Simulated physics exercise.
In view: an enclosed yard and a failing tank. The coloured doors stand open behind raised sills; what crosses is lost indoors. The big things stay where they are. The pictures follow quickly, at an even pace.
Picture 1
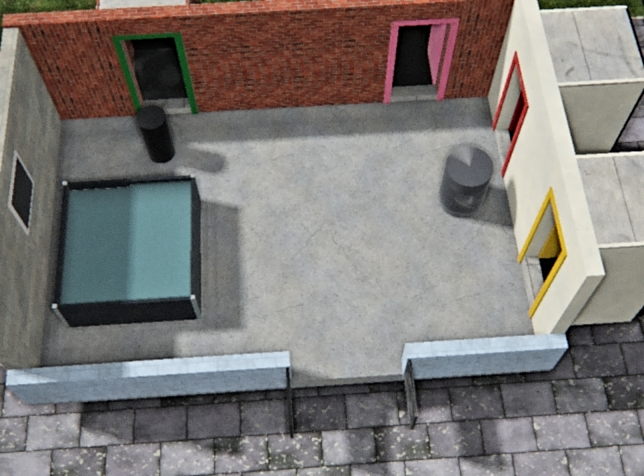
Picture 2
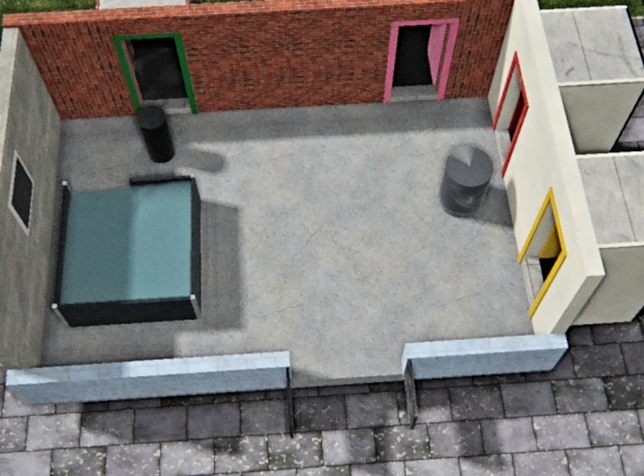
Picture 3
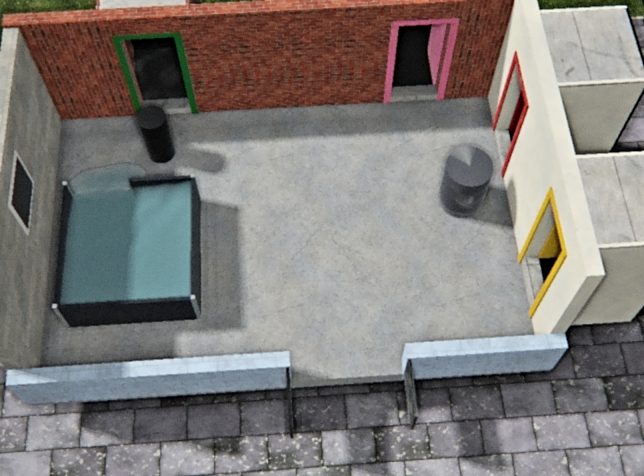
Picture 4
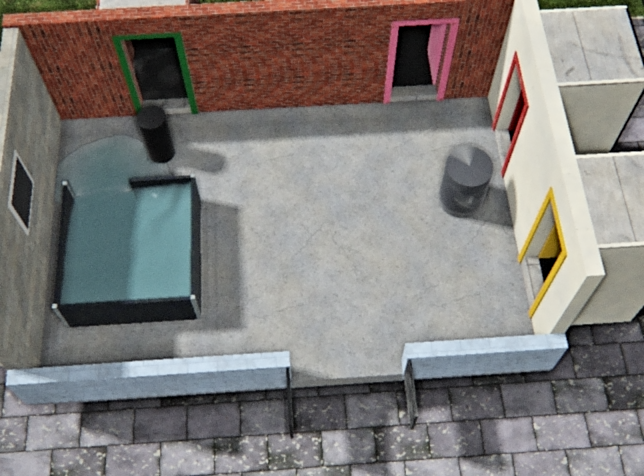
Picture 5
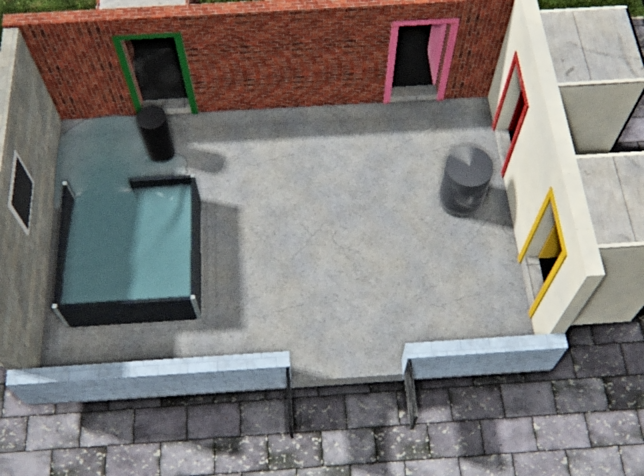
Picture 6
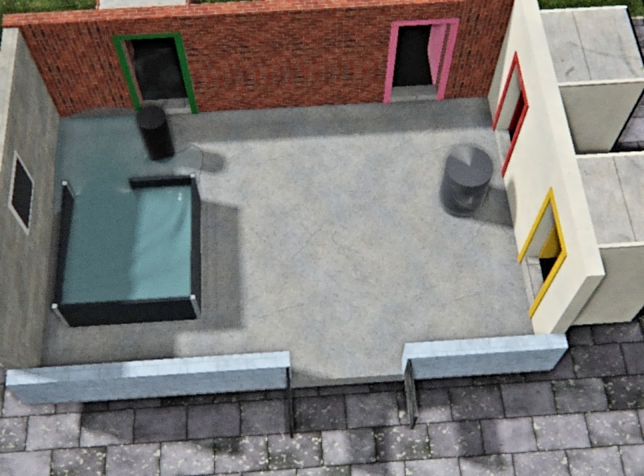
A walled yard with coloured doorways held an open tank of blue-green water, which began pouring out through a gap on its far side and spread across the floor around the dark post behind it.
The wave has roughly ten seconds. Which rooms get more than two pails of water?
The green door takes more than that; the yellow door stays under that; the pink door stays under that; the red door takes more than that.
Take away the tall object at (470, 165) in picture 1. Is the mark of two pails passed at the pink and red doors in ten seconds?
Pink door lets less in; red door lets more in.
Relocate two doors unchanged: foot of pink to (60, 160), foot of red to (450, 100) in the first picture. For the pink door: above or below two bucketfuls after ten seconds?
The pink door goes over.
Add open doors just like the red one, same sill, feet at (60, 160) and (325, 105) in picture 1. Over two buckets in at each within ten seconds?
In that order: Is over, takes less.
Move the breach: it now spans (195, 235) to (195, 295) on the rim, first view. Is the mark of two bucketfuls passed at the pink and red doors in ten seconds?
My reading: The pink one keeps below it, the red one takes more.
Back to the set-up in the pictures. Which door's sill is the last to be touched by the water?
That is the one in yellow.
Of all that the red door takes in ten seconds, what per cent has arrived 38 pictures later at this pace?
I make it 45 per cent.
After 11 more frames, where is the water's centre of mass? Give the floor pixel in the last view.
Close to (133, 215).
A moment on, water covers 15 % of the floor; the green door under two buckets in, the yellow door not reached, the pink door not reached, the red door not reached.
Next, water covers 20 % of the floor; the green door over two buckets in, the yellow door not reached, the pink door not reached, the red door not reached.
Then, water covers 50 % of the floor; the green door far over two buckets in, the yellow door not reached, the pink door wet at the sill, nothing in, the red door not reached.
Later, water covers 85 % of the floor; the green door far over two buckets in, the yellow door wet at the sill, nothing in, the pink door wet at the sill, nothing in, the red door far over two buckets in.
In the end, water covers 90 % of the floor; the green door far over two buckets in, the yellow door wet at the sill, nothing in, the pink door wet at the sill, nothing in, the red door far over two buckets in.
